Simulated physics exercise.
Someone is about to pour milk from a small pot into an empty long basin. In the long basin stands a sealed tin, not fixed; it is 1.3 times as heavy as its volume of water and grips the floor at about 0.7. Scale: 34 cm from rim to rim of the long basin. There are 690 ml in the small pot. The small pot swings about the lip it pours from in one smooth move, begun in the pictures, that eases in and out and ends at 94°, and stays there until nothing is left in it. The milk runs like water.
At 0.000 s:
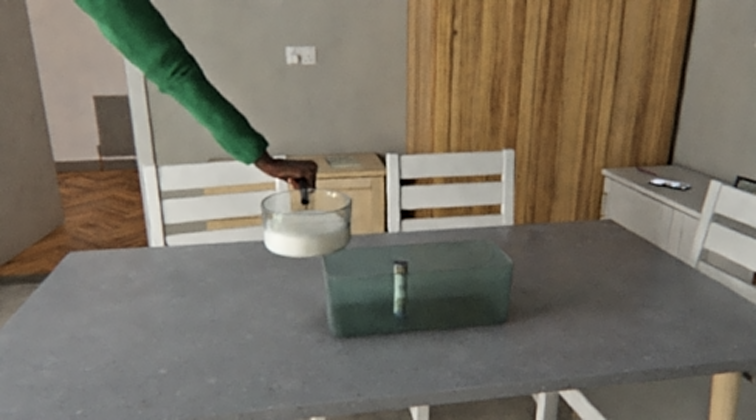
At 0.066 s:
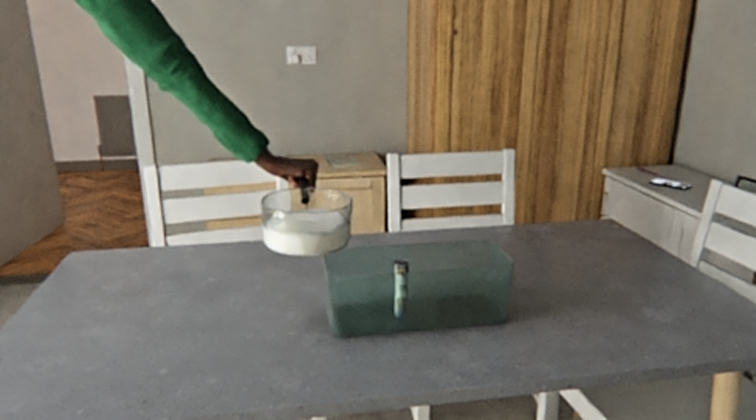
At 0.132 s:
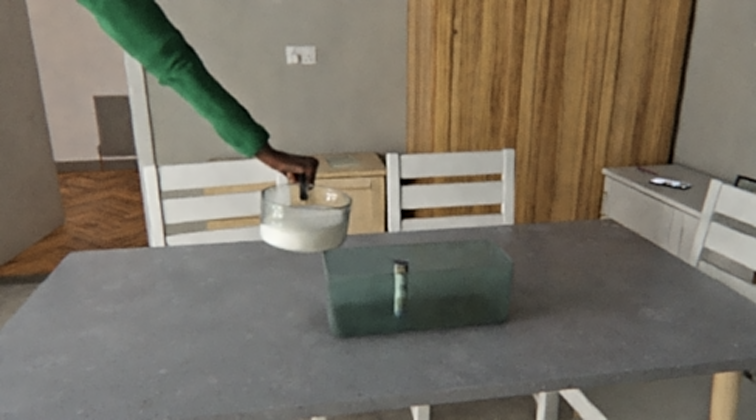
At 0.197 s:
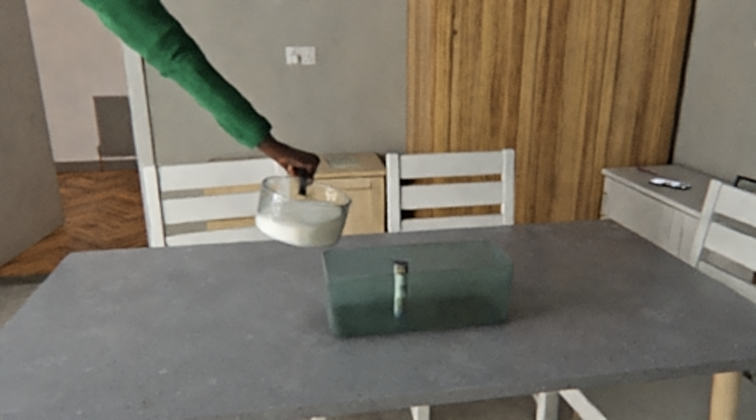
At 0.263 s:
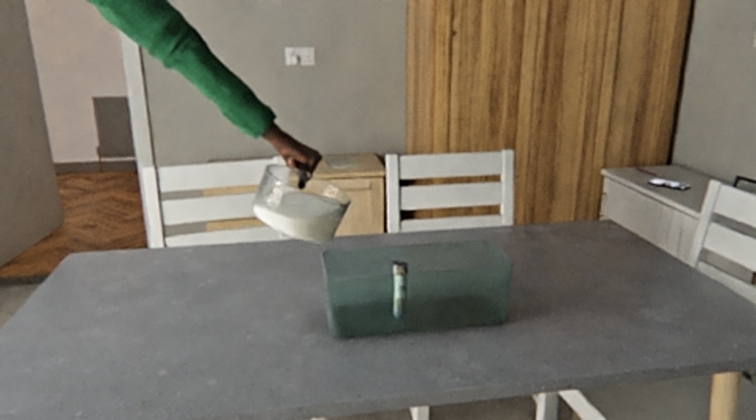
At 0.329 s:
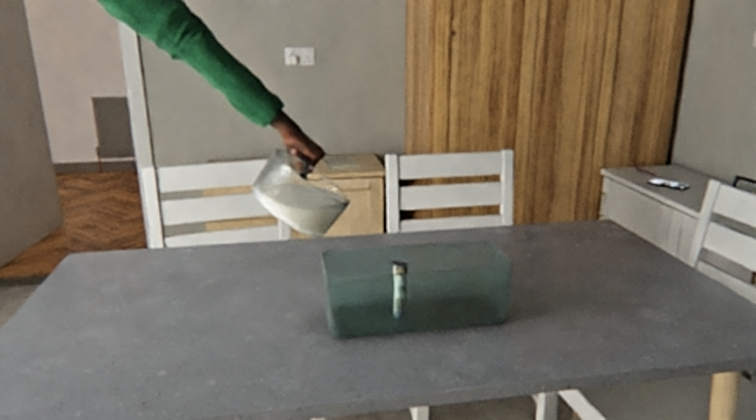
In a room with white chairs around a grey table, a green-sleeved arm held a small clear pot of milk above a long glass basin, then smoothly tilted it further and further rightward.
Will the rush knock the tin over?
The tin remains upright.
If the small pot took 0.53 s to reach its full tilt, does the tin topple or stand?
Then it stays up.
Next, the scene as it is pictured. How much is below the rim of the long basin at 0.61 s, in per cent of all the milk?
Near 5 in a hundred.
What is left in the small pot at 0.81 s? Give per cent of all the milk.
About 14 per cent.
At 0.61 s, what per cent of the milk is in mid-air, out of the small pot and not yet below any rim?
About 48 per cent.
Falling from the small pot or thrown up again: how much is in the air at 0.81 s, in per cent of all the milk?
About 18 per cent.
Then, 0.61 s in, the tilt is 85° and 46 per cent is still to pour; the tin stands where it began.
Then, 0.81 s in, the tilt is 94° and 13 per cent is still to pour; the tin stands where it began.
Then, 1.03 s in, the tilt is 94° and 4 per cent is still to pour; the tin stands where it began.
Then, 1.26 s in, the tilt is 94° and 1 per cent is still to pour; the tin stands where it began.
Finally, the tin stands where it began.
